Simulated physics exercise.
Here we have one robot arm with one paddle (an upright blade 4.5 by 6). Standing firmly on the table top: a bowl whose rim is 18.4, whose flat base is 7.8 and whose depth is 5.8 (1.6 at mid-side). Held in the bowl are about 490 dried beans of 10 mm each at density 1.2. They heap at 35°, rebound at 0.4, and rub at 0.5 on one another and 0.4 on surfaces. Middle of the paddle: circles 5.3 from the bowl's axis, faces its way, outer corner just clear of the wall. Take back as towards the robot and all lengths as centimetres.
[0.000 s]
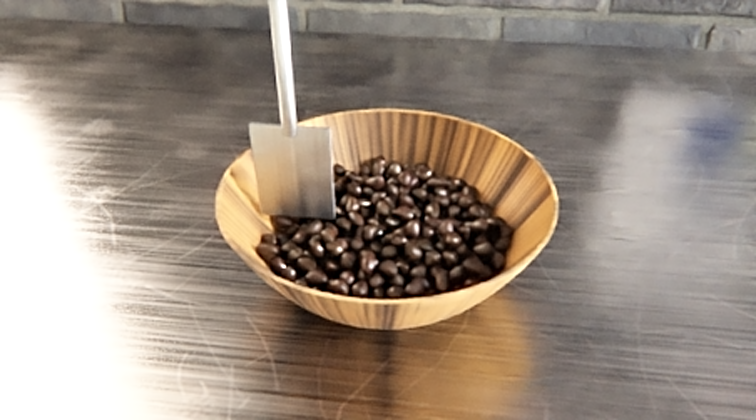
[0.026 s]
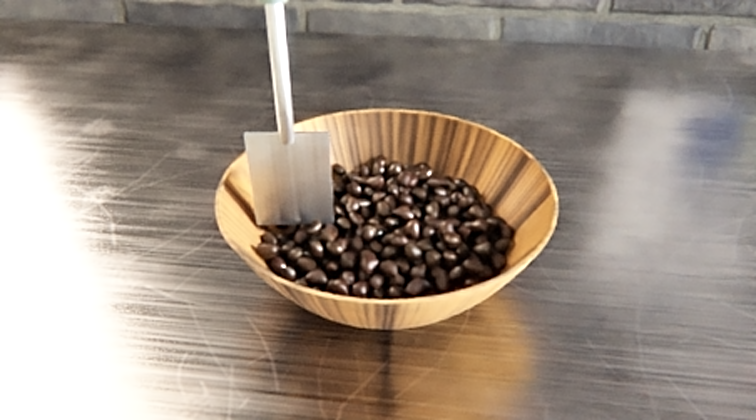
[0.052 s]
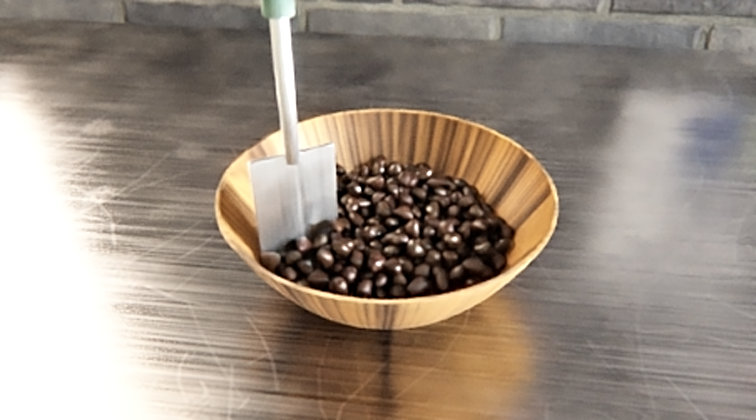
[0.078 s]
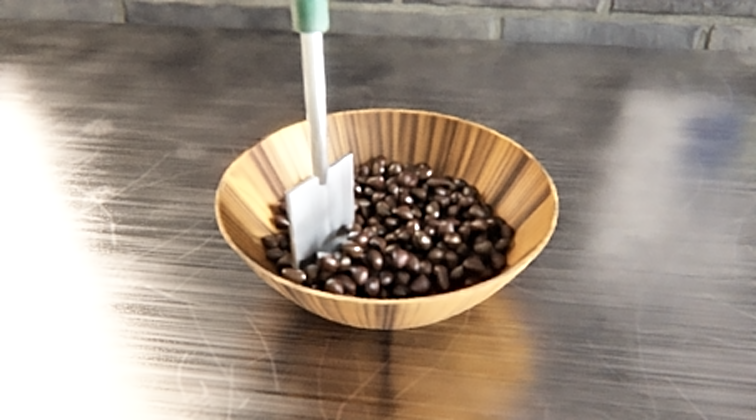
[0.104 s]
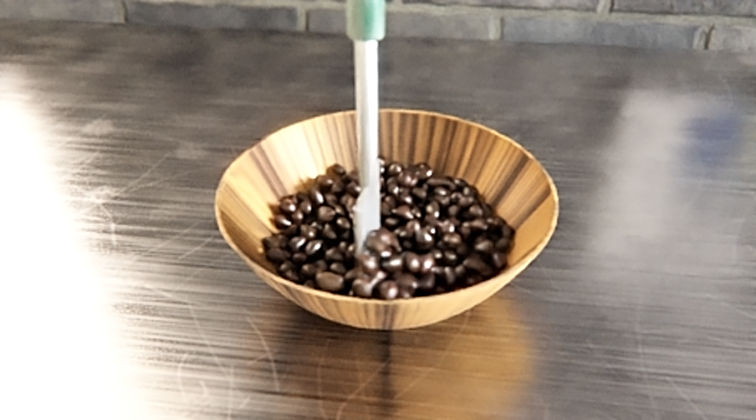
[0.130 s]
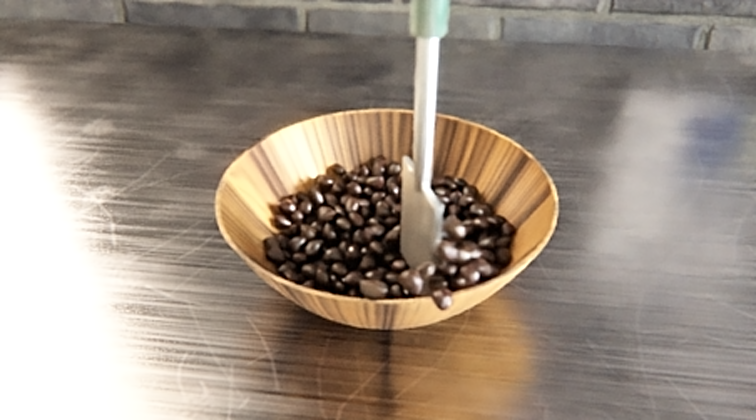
A striped wooden bowl of glossy dark brown beans sits on a scratched, shiny metallic tabletop before a grey brick wall, seen from above at an angle by a still camera. A flat silver paddle on a pale rod with a green upper section stands at the bowl's left. It lowers into the beans, sweeps through the near side toward the right while turning edge-on, and pushes some up.
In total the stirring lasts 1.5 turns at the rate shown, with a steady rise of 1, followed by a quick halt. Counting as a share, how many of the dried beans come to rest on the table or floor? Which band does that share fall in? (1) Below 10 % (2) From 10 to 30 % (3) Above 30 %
The answer is 2.
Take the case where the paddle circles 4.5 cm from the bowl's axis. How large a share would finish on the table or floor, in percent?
That would make it around 40 percent.
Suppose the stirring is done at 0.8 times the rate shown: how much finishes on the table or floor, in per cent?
Estimated share: Near 10 per cent.
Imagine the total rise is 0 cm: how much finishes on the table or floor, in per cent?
It comes to some 35 per cent.
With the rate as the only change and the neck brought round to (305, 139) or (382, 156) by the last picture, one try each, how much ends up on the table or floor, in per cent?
Some 5 and 15 per cent.
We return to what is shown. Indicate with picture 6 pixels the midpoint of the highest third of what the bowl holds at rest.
(383, 227).
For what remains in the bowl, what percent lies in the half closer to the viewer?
It comes to near 50 percent.
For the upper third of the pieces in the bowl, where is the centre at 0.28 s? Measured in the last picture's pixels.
Near (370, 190).
By 0.28 s, 277° round, highest piece 10 above the table; 440 in the bowl, 10 on the table or floor, 38 in flight or on the tool.
By 0.44 s, 78° round, highest piece 8 above the table; 405 in the bowl, 60 on the table or floor, 23 in flight or on the tool.
By 0.72 s, 180° round, highest piece 4 above the table; 400 in the bowl, 88 on the table or floor.
By 1.42 s, 180° round, highest piece 4 above the table; 400 in the bowl, 88 on the table or floor.
Final count, 400 in the bowl, 88 on the table or floor. That is 18 % on the table or floor.
